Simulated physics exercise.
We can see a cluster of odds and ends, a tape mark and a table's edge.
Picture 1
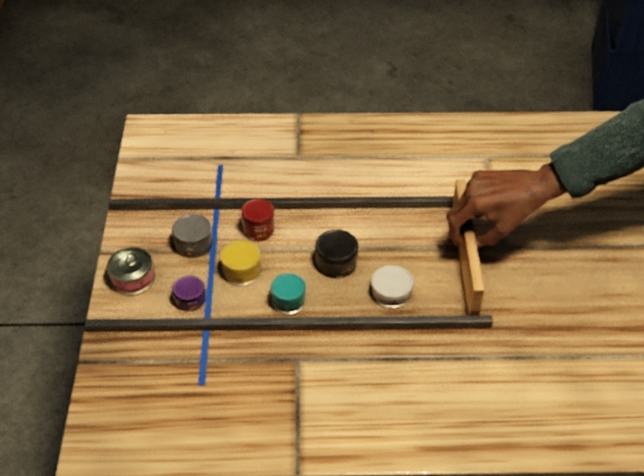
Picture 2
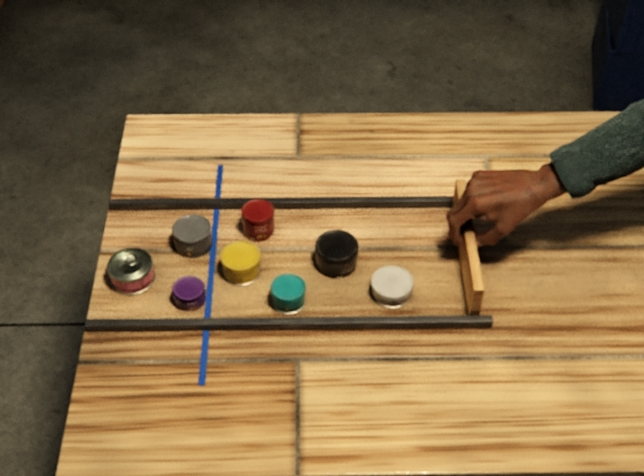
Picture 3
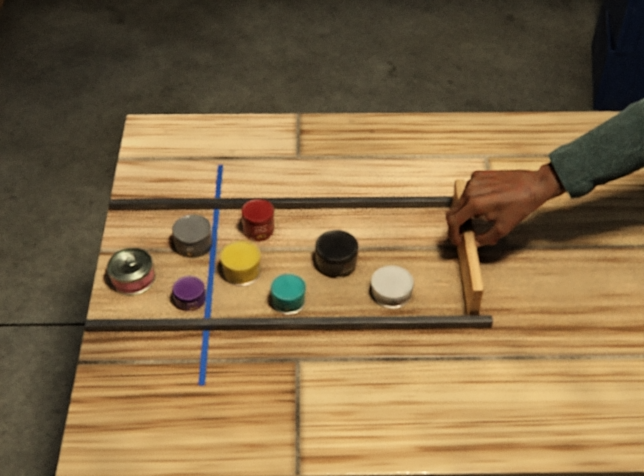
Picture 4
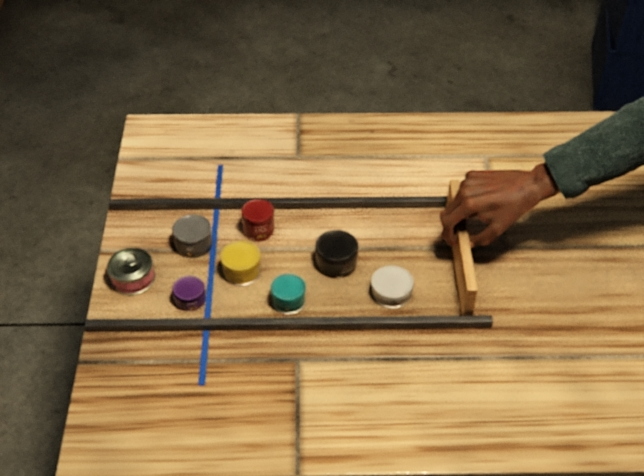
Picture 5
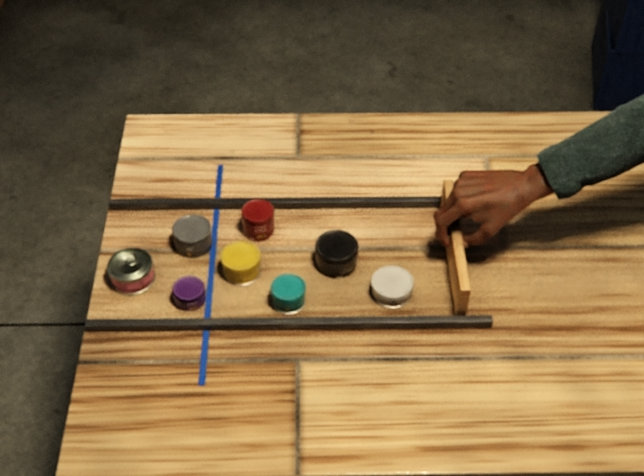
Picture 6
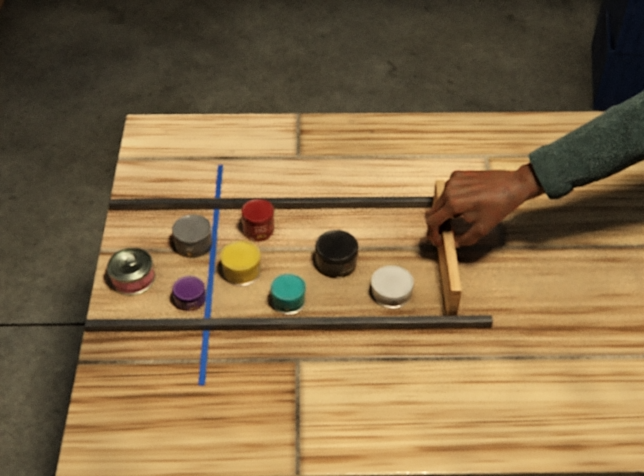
On a wooden table, small round tins and tubs sat still between two dark rails near a blue tape line, while a hand held a board at the right, then slid it slightly left.
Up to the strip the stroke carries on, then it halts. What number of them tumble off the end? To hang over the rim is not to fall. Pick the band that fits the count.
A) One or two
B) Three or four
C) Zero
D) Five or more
C.
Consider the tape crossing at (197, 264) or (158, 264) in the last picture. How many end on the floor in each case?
In order, 0 and 2.
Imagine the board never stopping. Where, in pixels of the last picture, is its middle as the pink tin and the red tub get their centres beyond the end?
Pink tin: (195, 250); red tub: (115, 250).
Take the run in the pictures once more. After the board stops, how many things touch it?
The count is 3.
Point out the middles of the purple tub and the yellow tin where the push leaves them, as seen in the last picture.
Purple tub at about (129, 293), yellow tin at about (154, 270).
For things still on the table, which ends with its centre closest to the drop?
Closest in the end is the pink tin.
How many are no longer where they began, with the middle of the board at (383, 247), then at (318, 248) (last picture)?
I count 1 first and 3 after.
Soon after, none off yet; pink tin at rest near (131, 272); grey tub at rest near (193, 236); purple tub at rest near (189, 293).
At rest, the number that fall off is zero.
